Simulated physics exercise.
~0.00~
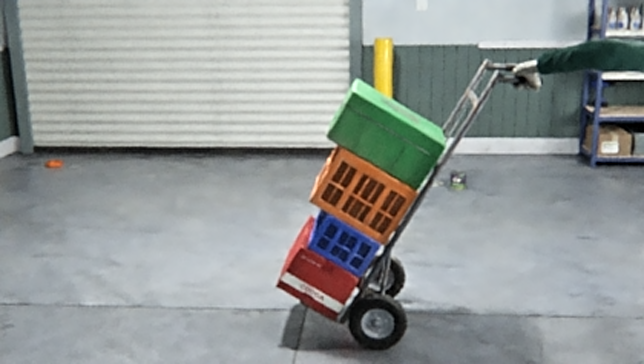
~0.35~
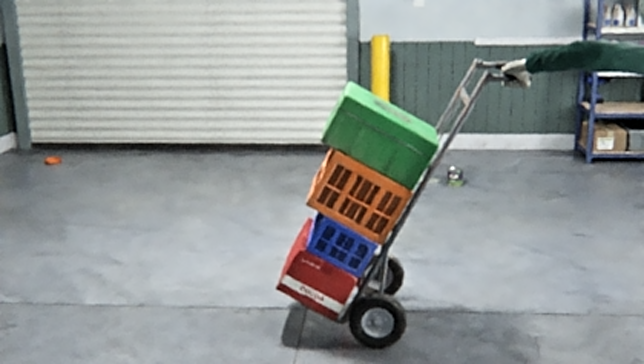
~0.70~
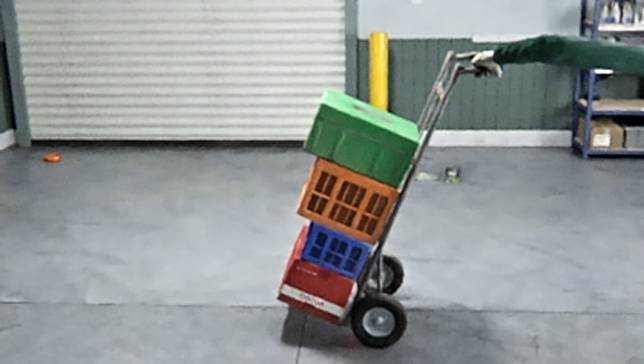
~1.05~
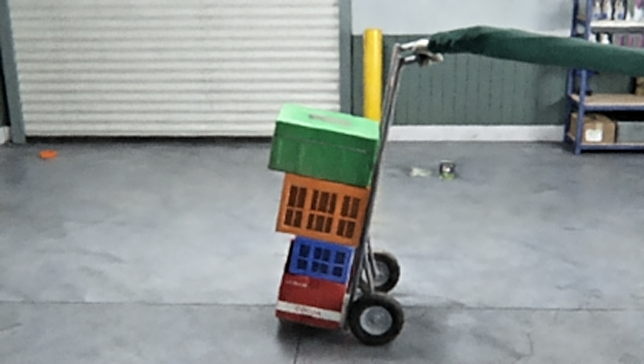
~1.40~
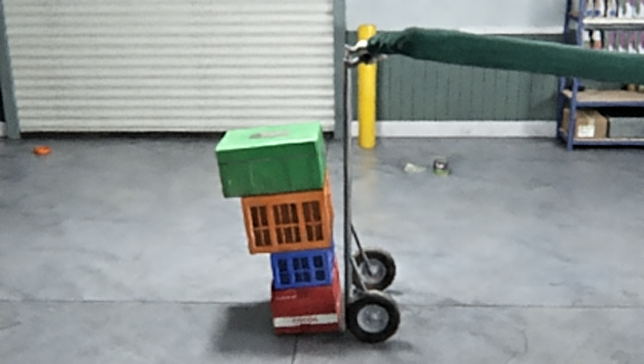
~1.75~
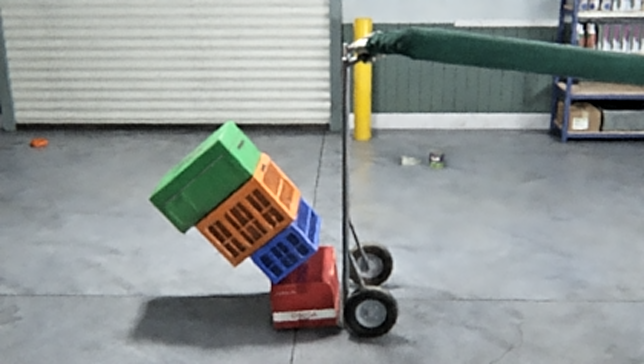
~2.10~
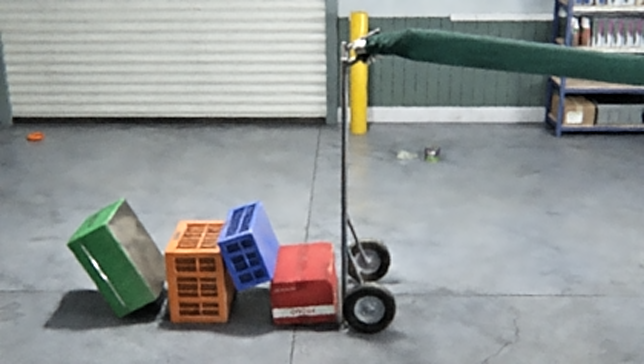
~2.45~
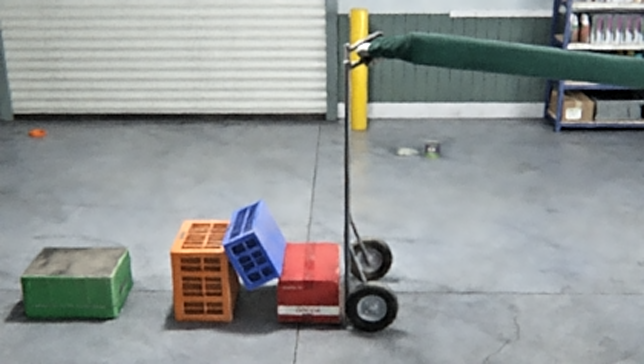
A leaning stack of green, orange, blue and red containers toppled left as a green-sleeved arm swung their sack truck upright; the green and orange ones landed on the floor, the blue one ended tilted between orange and red, and the red one stayed put.
